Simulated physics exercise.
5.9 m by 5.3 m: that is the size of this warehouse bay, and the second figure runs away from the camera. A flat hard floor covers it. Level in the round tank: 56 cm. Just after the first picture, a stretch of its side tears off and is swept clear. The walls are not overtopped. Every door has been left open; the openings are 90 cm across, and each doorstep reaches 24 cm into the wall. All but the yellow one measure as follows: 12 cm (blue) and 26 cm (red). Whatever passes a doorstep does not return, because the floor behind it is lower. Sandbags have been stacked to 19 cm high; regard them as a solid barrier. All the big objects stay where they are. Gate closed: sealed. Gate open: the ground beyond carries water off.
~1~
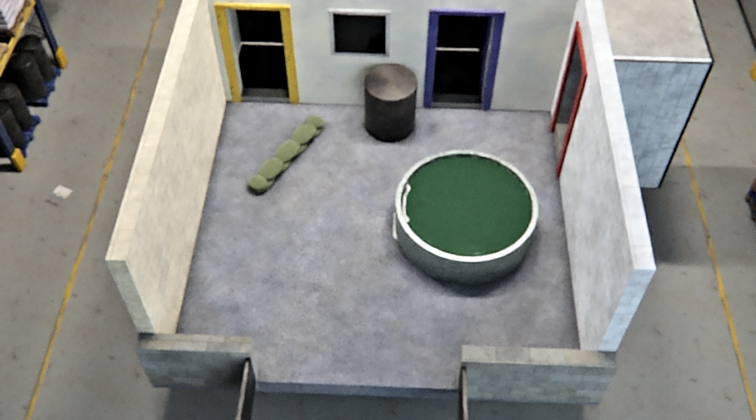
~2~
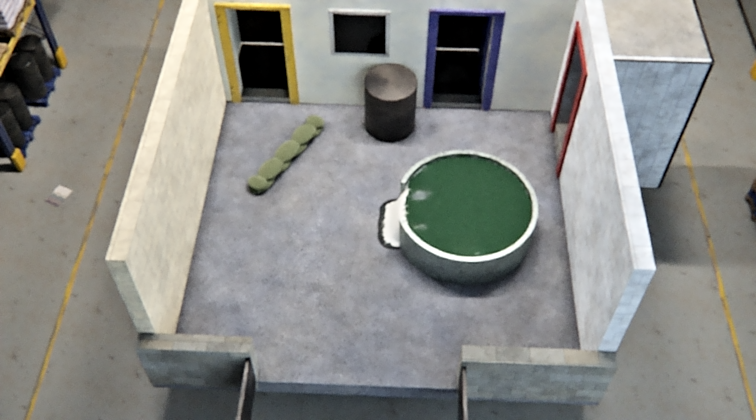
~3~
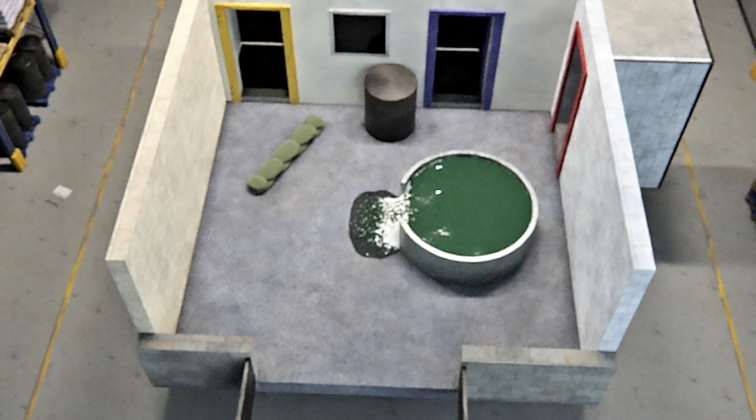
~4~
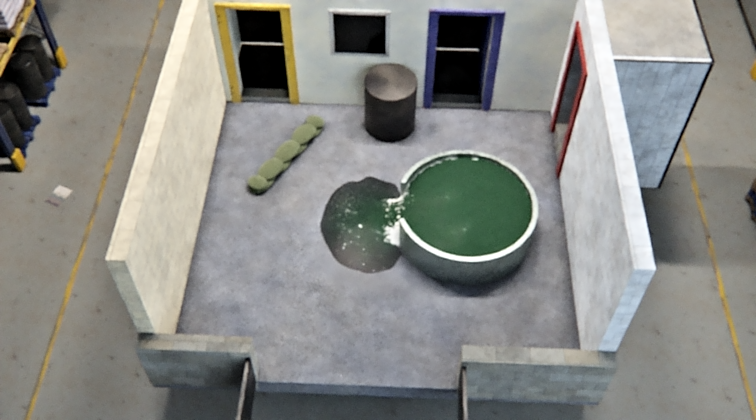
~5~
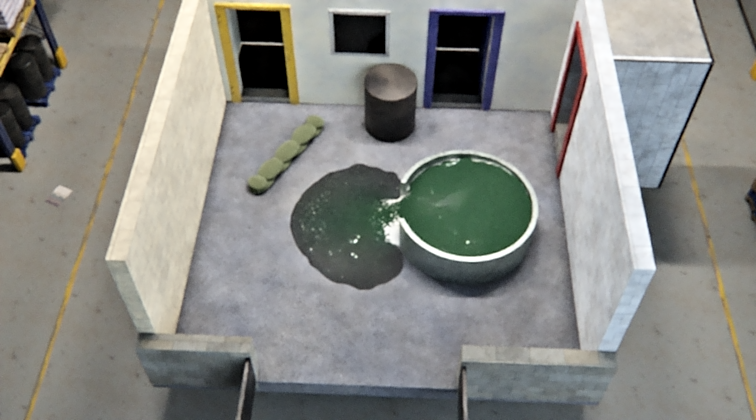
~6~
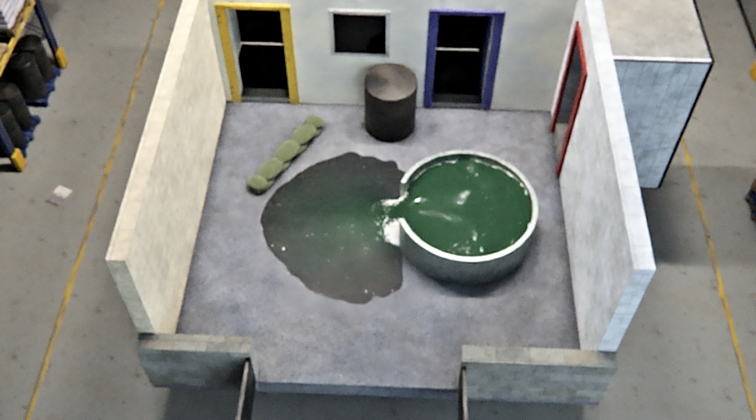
A round tank of green water stood still in a walled yard until its left side broke open, and water gushed out, spreading leftward across the floor in a widening dark puddle.
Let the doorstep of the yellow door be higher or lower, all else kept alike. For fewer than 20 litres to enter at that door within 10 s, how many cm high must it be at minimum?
It must be roughly 8 cm high.
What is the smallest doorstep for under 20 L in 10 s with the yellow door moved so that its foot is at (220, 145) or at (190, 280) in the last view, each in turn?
First place around 7.5 cm, second around 12.0 cm.
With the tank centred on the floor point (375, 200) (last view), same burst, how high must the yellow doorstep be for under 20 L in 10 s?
A height near 8.5 cm.
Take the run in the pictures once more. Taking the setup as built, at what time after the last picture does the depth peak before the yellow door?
That happens close to 5.5 s on the clock.
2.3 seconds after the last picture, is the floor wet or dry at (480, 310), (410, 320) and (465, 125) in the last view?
Point 1: Bone dry; point 2: Bone dry; point 3: Bone dry.
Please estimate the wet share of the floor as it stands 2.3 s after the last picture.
Around 45 per cent of the free floor.
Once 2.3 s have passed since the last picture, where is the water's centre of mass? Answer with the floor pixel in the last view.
Centre of mass: About (371, 230) px.
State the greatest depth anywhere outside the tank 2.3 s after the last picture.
Around 24 centimetres.
Then, 0.7 s after the last picture water covers 30 % of the floor, deepest (27 cm) near (390, 219); it has not reached the yellow door.
Then, 2.3 s after the last picture water covers 45 % of the floor, deepest (24 cm) near (170, 362); it has not reached the yellow door.
Then, 9.3 s after the last picture water covers 85 % of the floor, deepest (11 cm) near (290, 142); 10 cm at the yellow door, 1 litre in over its 11 cm doorstep.
At the yellow door as built, the water peaked near 12 cm, 5.5 s after the last picture.
Run again over the same 10 s with other heights there, 43 litres in over 6.5 cm, 4 litres over 10 cm. The limit of 20 litres is kept from about 8 cm up.
